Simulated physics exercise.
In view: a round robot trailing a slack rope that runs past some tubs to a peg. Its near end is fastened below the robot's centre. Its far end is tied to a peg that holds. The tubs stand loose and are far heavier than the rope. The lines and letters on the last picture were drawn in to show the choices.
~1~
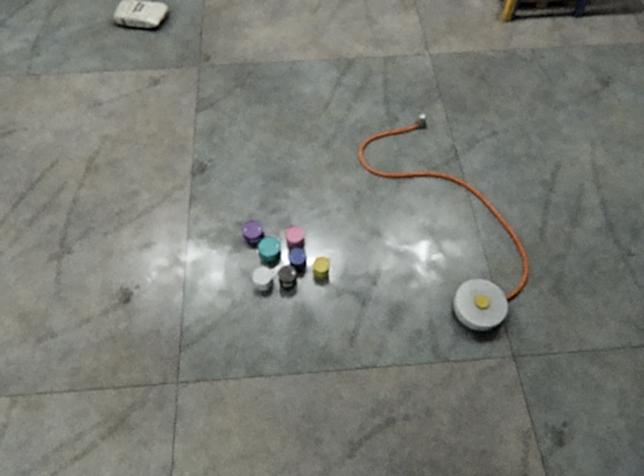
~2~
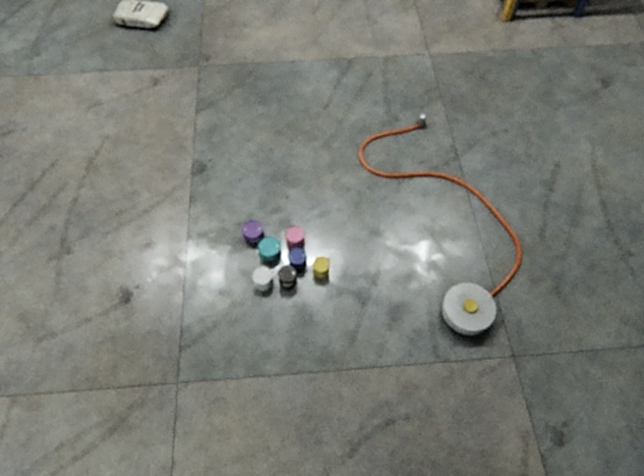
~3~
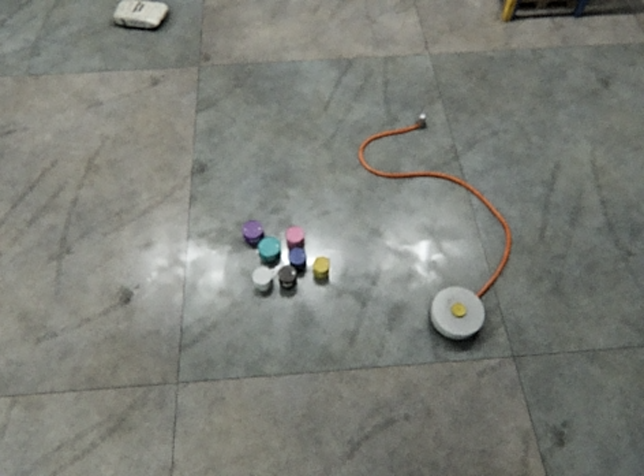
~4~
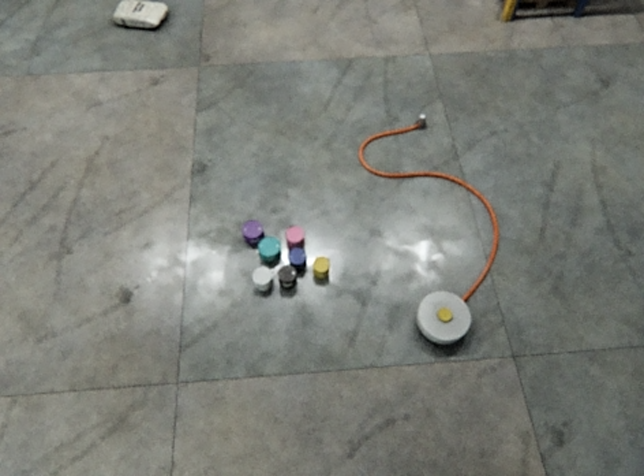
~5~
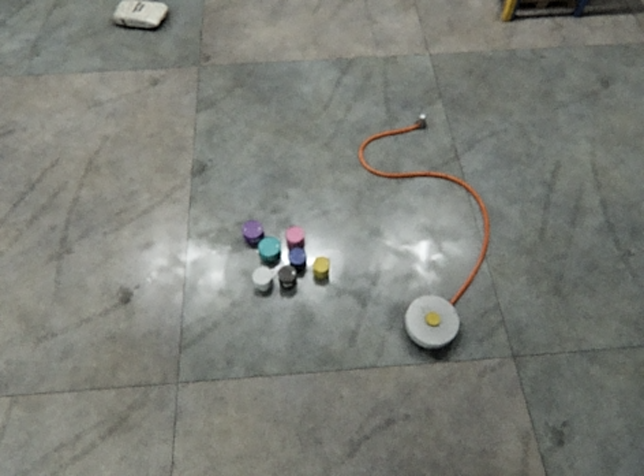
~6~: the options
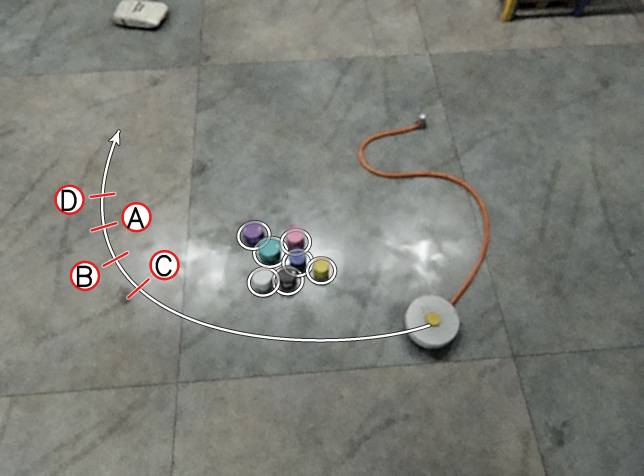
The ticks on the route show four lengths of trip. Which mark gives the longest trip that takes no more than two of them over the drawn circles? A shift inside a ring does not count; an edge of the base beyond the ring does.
As far as tick C.
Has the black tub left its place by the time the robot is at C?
No.
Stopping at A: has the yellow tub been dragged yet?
Yes.
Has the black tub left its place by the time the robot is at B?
Yes.
On the marked copy, A at (104, 227); B at (115, 259); C at (139, 288); D at (102, 195); the route from (429, 325) via (162, 306) to (119, 131).
Taking C. A third of the way, robot (322, 337).
Two thirds of the way, robot (211, 324).
When it is over, robot (136, 285); none over the rings.
As for the rest, A has seven over the rings; B has six over the rings; D has seven over the rings.
